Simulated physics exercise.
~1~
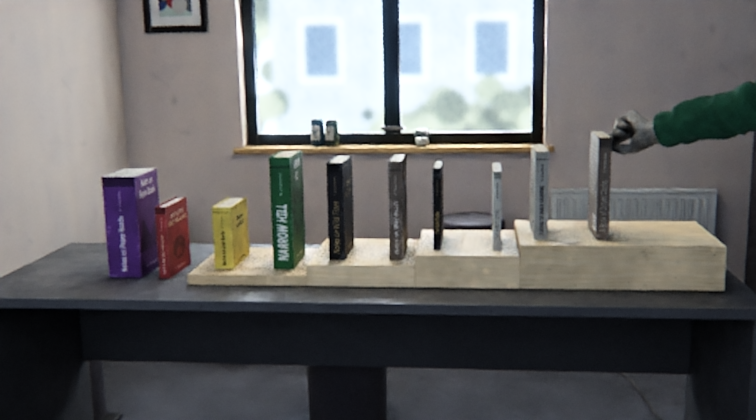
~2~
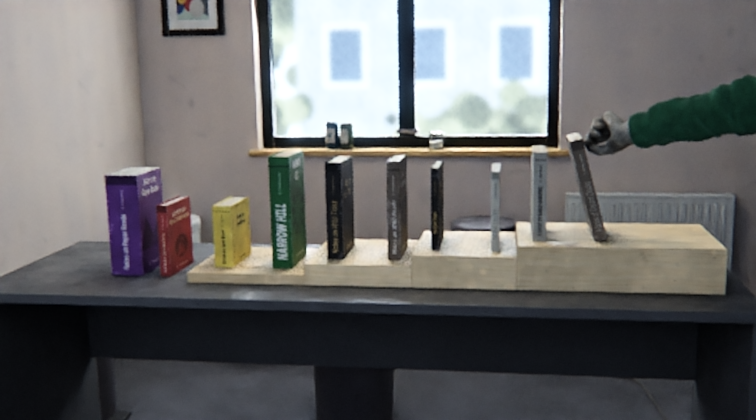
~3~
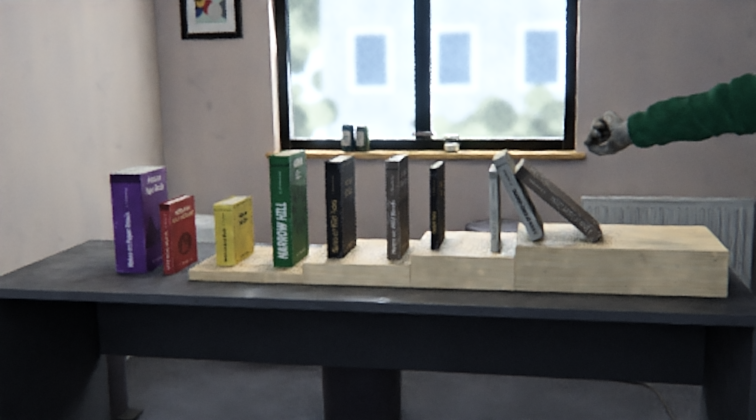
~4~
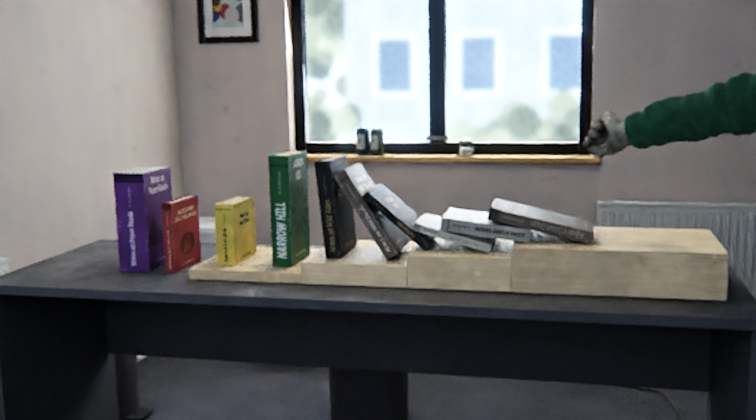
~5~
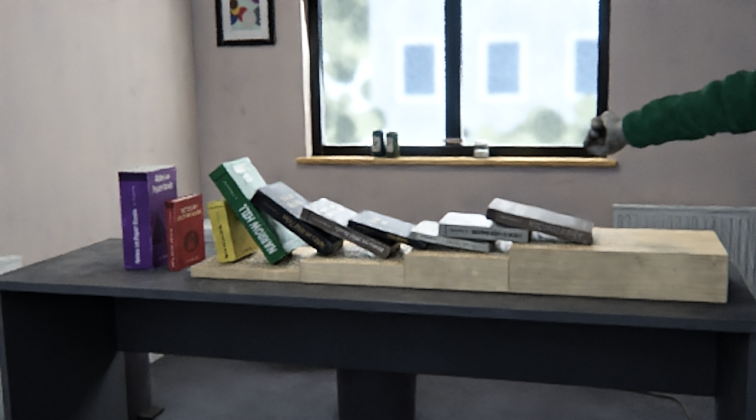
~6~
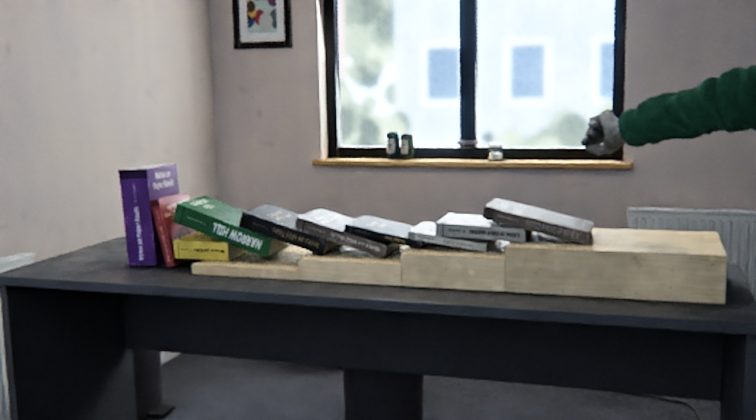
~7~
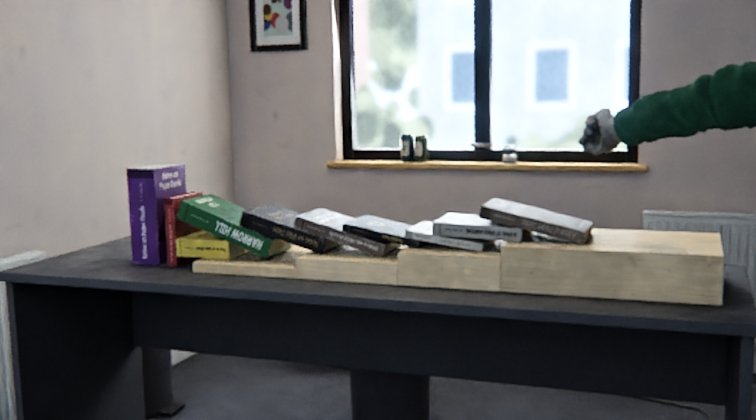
The footage shows a gloved hand tipping the rightmost of ten upright books on low wooden steps along a dark table, and the books topple leftward in turn until the green one falls onto the yellow, while the red and purple books remain standing at the left end.
